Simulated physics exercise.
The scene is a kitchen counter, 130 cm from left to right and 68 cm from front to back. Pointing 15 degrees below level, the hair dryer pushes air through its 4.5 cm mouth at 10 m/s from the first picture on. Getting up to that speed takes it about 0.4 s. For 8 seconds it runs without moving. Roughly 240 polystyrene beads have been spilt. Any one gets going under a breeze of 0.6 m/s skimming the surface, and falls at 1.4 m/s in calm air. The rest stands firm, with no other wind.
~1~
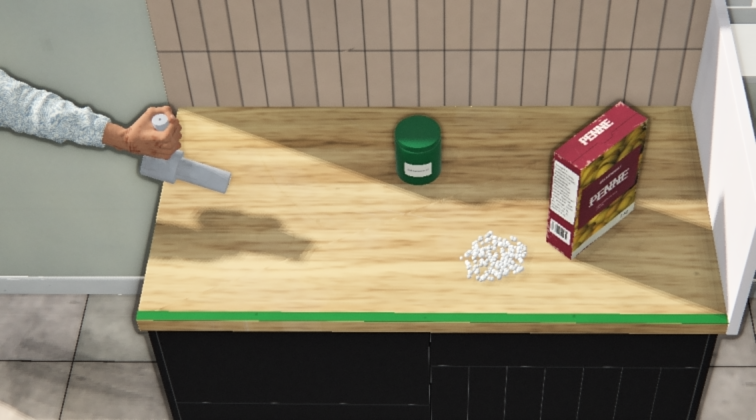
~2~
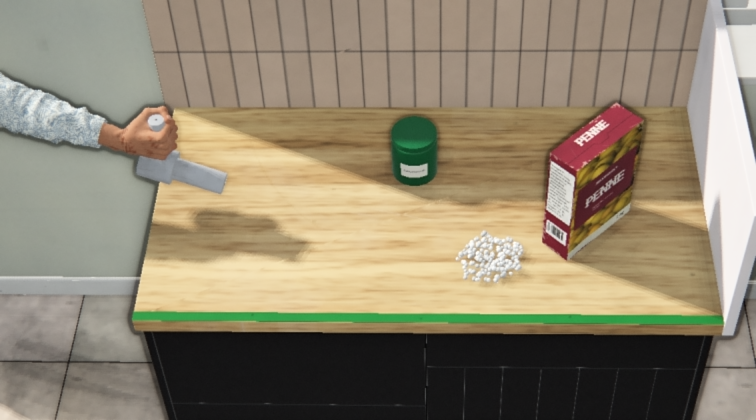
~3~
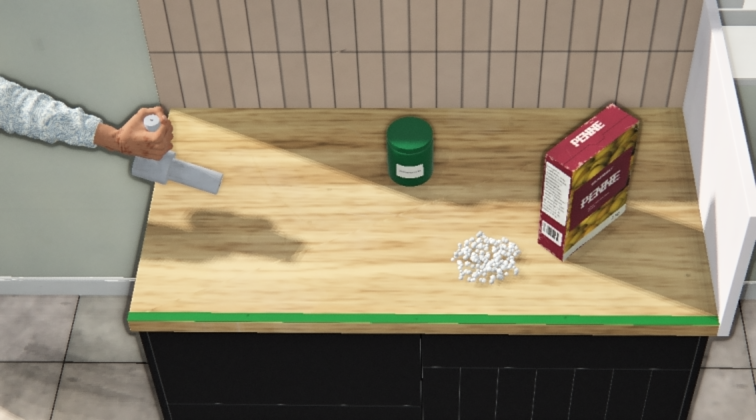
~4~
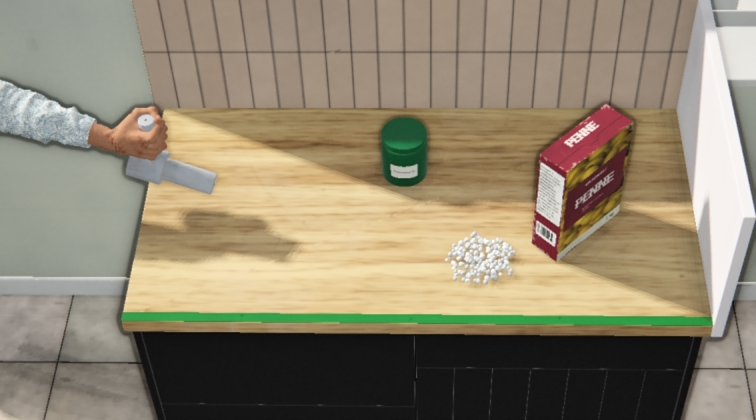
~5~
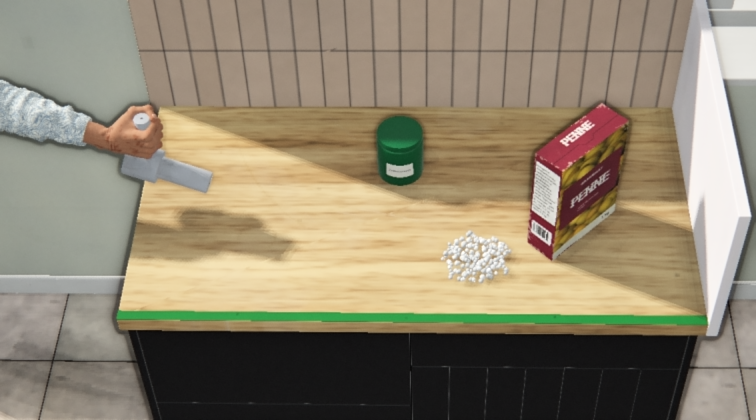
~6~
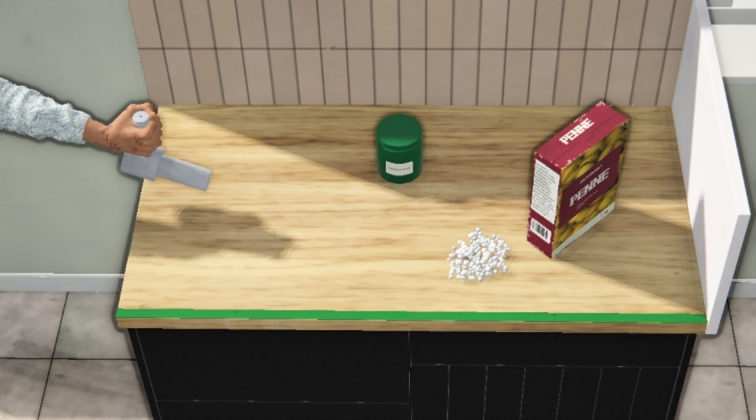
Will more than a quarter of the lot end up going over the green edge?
Yes.
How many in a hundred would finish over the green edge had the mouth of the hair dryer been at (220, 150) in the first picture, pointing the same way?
100 per cent.
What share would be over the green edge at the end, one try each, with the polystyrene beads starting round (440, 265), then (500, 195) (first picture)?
First try 100 %, second try 5 %.
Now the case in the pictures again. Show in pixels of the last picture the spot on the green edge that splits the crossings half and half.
Midpoint of crossings, approx. (634, 323).
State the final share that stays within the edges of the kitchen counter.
My guess is near 10 per cent.
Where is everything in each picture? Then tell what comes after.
In the first frame, the middle of the polystyrene beads is near (495, 258), none has stirred yet and the mouth of the hair dryer is at (228, 183).
In the second frame, the middle of the polystyrene beads is near (491, 257), none has stirred yet and the green edge is centred on (425, 323).
In the third frame, the middle of the polystyrene beads is near (487, 258), none has stirred yet, the top of a carton is at (593, 136) and the top of a jar is at (410, 133).
In the fourth frame, the middle of the polystyrene beads is near (481, 258) and none has stirred yet.
In the fifth frame, the middle of the polystyrene beads is near (477, 257) and none has stirred yet.
In the sixth frame, the middle of the polystyrene beads is near (478, 257), the farthest in sight from the hair dryer is at (505, 272) and about 5 % have left their places.
Then, 1.2 s after the last picture, 20 % are on the move or not yet settled, 78 % are over the green edge; the middle of those still in play is near (676, 243).
Then, 2.2 s after the last picture, 20 % are on the move or not yet settled, 80 % are over the green edge; the middle of those still in play is near (649, 266).
Then, 4.0 s after the last picture, 13 % are on the move or not yet settled, 85 % are over the green edge; the middle of those still in play is near (642, 244).
Then, 7.6 s after the last picture, at the end, 88 % are over the green edge.
